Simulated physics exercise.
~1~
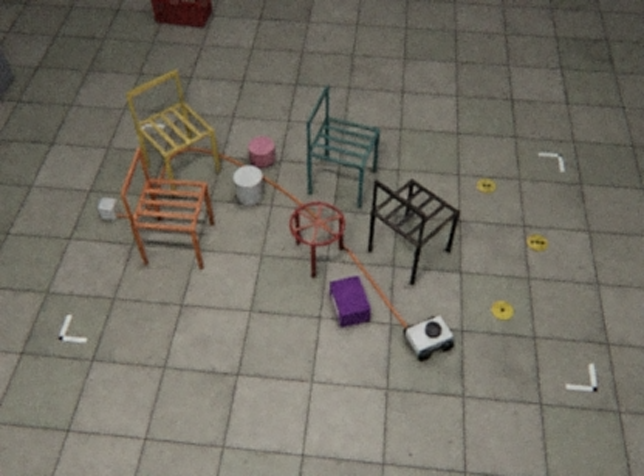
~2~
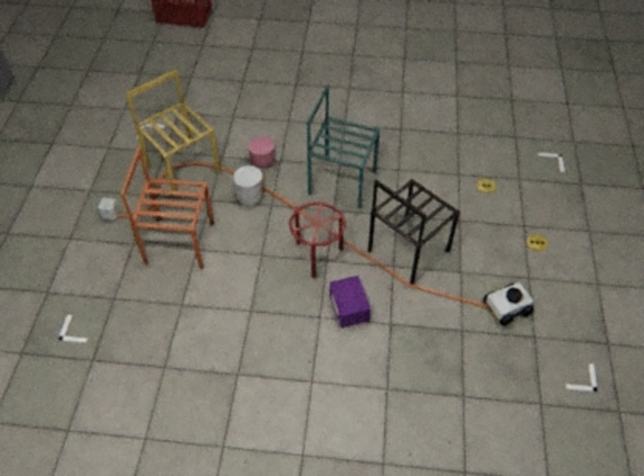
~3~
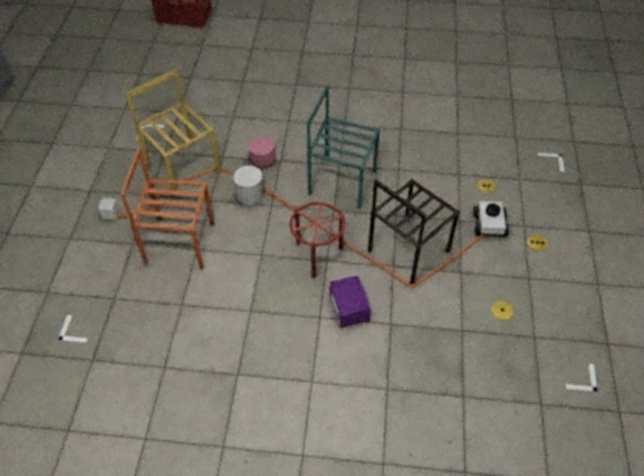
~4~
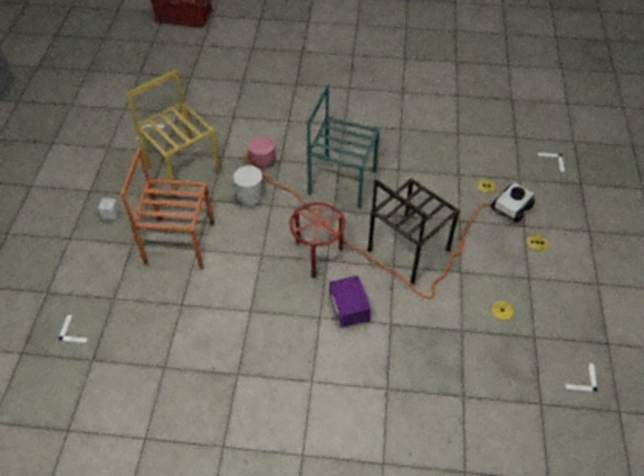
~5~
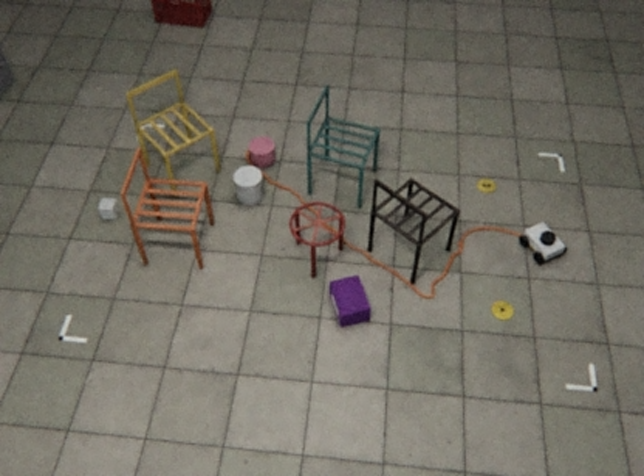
In the video, a small white cart trailing an orange lead past chairs, a red stool and a purple box drives right, then up among yellow floor marks, and finally down and right, stopping as the lead's far end comes loose and the furniture stays still.
